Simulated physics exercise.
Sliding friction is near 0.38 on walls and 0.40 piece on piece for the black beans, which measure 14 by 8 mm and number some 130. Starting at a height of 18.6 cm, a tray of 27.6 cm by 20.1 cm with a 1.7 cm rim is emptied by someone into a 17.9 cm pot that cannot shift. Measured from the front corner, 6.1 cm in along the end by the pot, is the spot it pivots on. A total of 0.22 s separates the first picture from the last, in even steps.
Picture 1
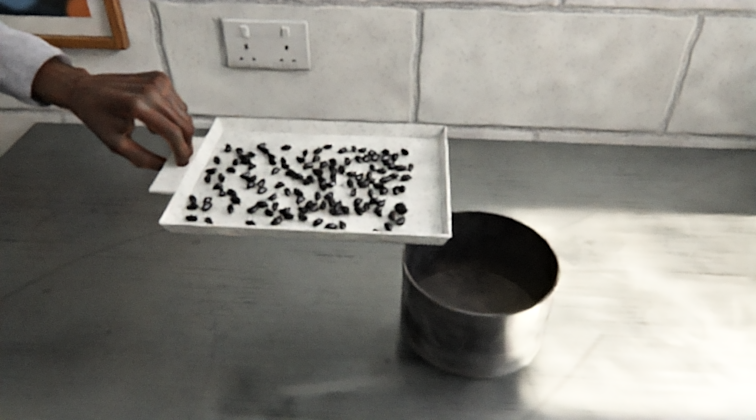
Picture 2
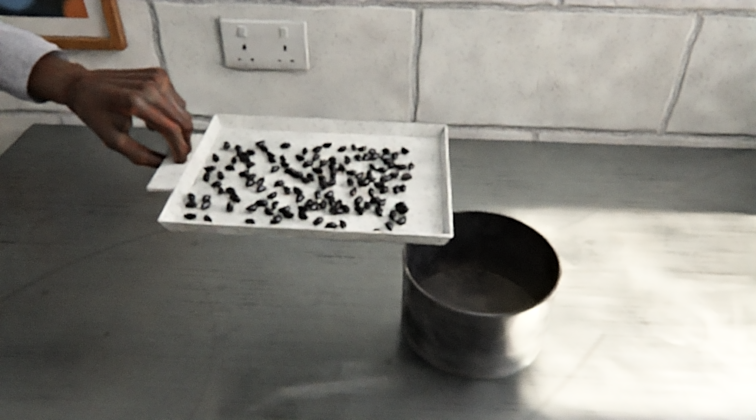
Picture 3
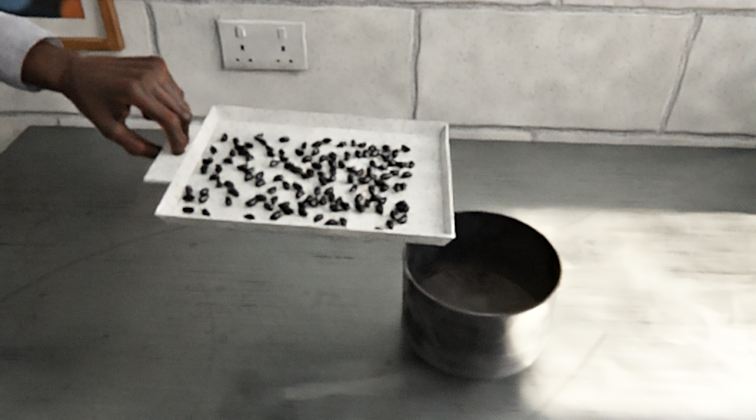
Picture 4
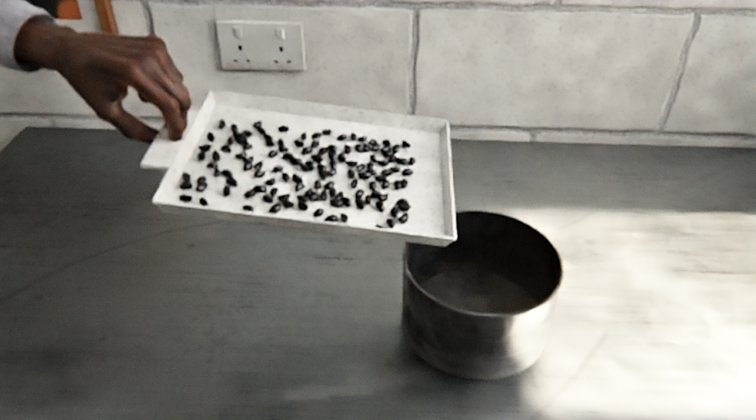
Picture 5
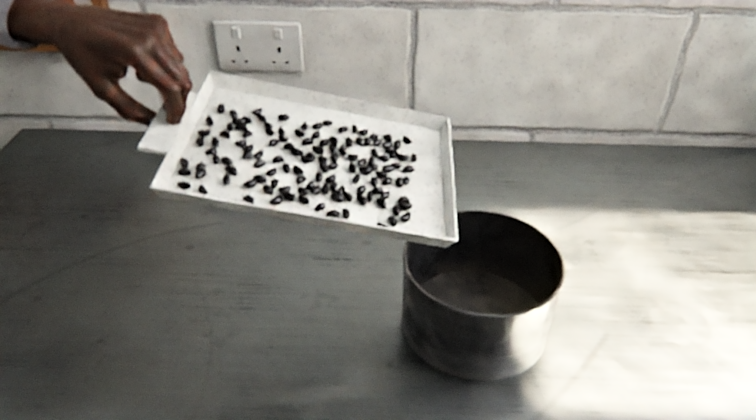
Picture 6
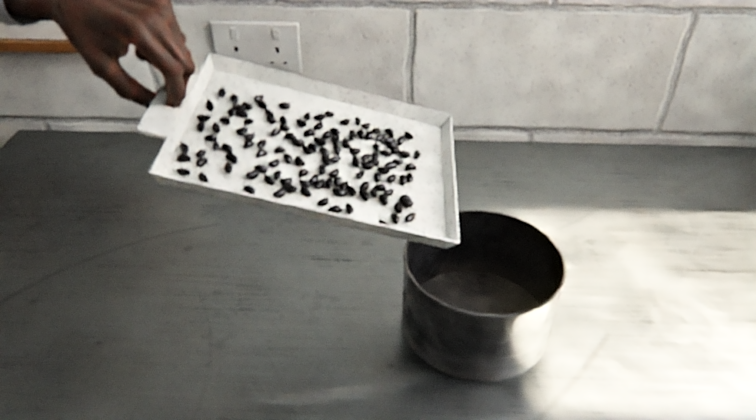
The video shows a hand holding a white tray scattered with small dark pieces beside a metal pot on a grey counter, then raising the tray's left side so it slopes down toward the right while the pieces stay spread out.
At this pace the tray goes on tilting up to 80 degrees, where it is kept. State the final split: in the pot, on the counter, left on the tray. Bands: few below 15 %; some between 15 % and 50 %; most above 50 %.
Pot: Most; counter: Some; tray: Few.
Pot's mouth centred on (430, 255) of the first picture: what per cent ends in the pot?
Roughly 60 percent would end up there.
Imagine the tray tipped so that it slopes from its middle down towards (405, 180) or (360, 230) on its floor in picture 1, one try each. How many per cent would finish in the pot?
I'd put it at about 70 per cent for the first tilt and about 30 per cent for the second.
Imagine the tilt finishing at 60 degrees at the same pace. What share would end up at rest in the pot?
I'd say close to 55 percent.
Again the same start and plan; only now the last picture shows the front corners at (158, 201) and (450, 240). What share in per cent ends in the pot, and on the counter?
Split: Pot = 35, counter = 65.
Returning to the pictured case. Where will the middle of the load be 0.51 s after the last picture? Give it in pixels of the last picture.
At that moment the load's centre is around (467, 234).
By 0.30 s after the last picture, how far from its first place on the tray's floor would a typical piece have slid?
About 8 cm.
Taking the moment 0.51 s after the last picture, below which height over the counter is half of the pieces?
The halfway mark is near 18 cm.
Then, 0.30 s after the last picture, tilt 47 degrees; the tray holds 100 %, the pot 0 %.
Then, 0.51 s after the last picture, tilt 69 degrees; the tray holds 65 %, the pot 5 %.
Then, 0.83 s after the last picture, tilt 80 degrees; the tray holds 5 %, the pot 65 %.
In the end, pot 70 %, counter 25 %, tray 0 %.
